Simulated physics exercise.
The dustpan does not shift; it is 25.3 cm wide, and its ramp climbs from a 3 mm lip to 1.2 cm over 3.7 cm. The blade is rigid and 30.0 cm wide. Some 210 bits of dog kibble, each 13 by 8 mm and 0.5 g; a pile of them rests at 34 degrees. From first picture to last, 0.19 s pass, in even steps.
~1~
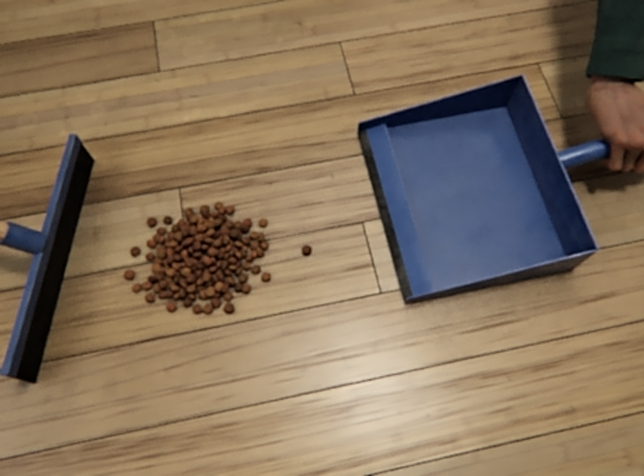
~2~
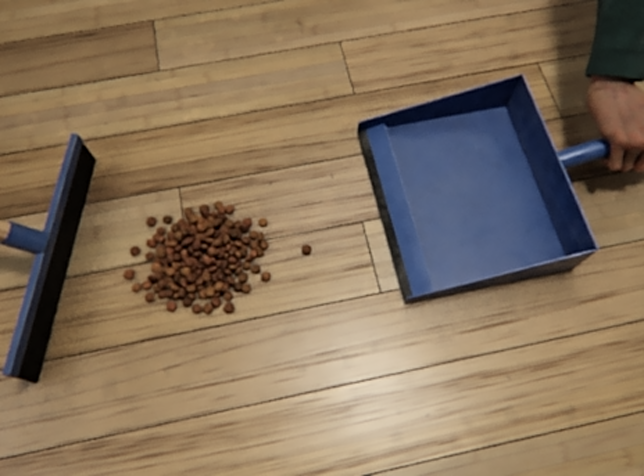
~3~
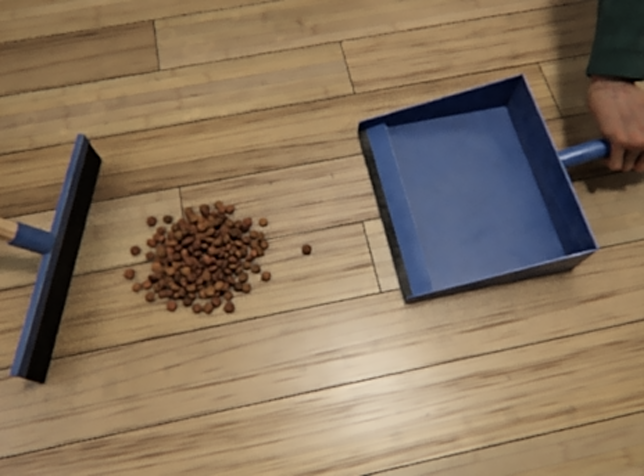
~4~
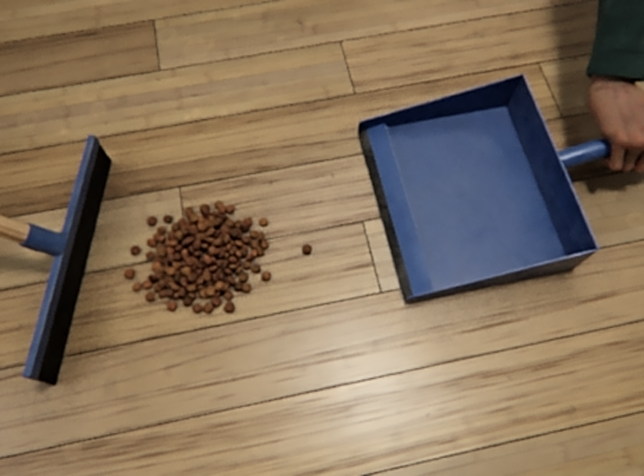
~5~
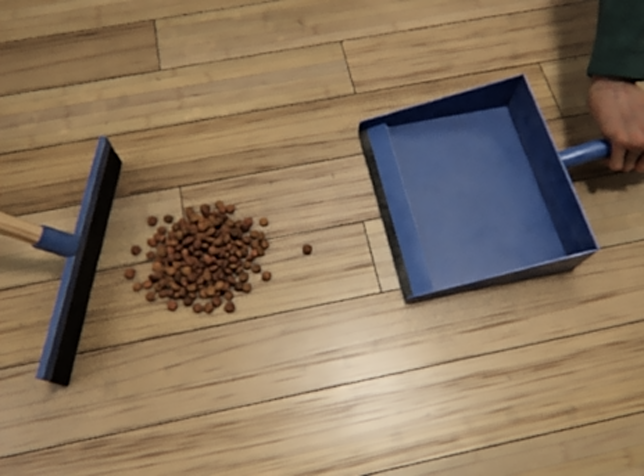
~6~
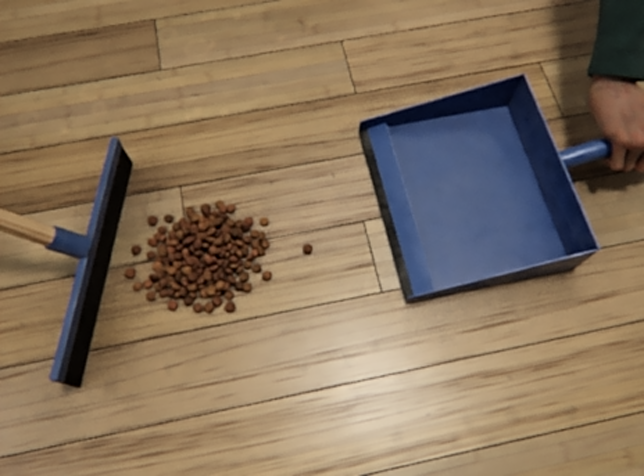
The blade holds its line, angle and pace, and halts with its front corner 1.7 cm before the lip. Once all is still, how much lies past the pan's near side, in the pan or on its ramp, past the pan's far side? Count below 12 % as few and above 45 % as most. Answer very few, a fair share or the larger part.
Near side a fair share, pan a fair share, far side very few.
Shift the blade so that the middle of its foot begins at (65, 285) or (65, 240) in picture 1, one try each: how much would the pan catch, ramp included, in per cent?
Some 20 and 10 per cent.
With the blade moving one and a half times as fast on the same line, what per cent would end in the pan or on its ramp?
It would be near 15 per cent.
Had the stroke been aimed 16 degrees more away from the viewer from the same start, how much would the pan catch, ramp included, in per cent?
Then about 5 per cent.
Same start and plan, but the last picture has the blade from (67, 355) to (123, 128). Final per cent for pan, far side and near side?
Pan 0, far 0, near 5.
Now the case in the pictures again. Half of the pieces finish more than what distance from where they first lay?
Roughly 24 cm.
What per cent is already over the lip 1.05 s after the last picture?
Some 20 per cent.
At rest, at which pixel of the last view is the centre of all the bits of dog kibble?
At about (388, 277).
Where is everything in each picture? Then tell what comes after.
Blade from (10, 373) to (76, 141), moved 0.0 cm, 0 of the pieces shifted so far; middle of the pieces at (198, 255); pan at (474, 195), in the first frame.
Blade from (13, 373) to (77, 141), moved 0.3 cm, 0 of the pieces shifted so far; middle of the pieces at (197, 255), in the second frame.
Blade from (20, 373) to (84, 141), moved 1.1 cm, 0 of the pieces shifted so far; middle of the pieces at (198, 254), in the third frame.
Blade from (32, 375) to (94, 142), moved 2.4 cm, 0 of the pieces shifted so far; middle of the pieces at (198, 254), in the fourth frame.
Blade from (45, 377) to (106, 143), moved 3.9 cm, 0 of the pieces shifted so far; middle of the pieces at (198, 254), in the fifth frame.
Blade from (59, 378) to (117, 145), moved 5.3 cm, 0 of the pieces shifted so far; middle of the pieces at (199, 254); pan at (475, 194), in the sixth frame.
Then, 0.41 s after the last picture, middle of the blade 21 cm from the lip; 0 % over the lip, far side 0 %, near side 0 %.
Then, 0.68 s after the last picture, middle of the blade 12 cm from the lip; 0 % over the lip, far side 0 %, near side 15 %.
Then, 1.05 s after the last picture, middle of the blade 6 cm from the lip; 20 % over the lip, far side 0 %, near side 30 %.
In the end, near side 30 %, pan 20 %, far side 0 %, in front of the lip or behind the blade 50 %.
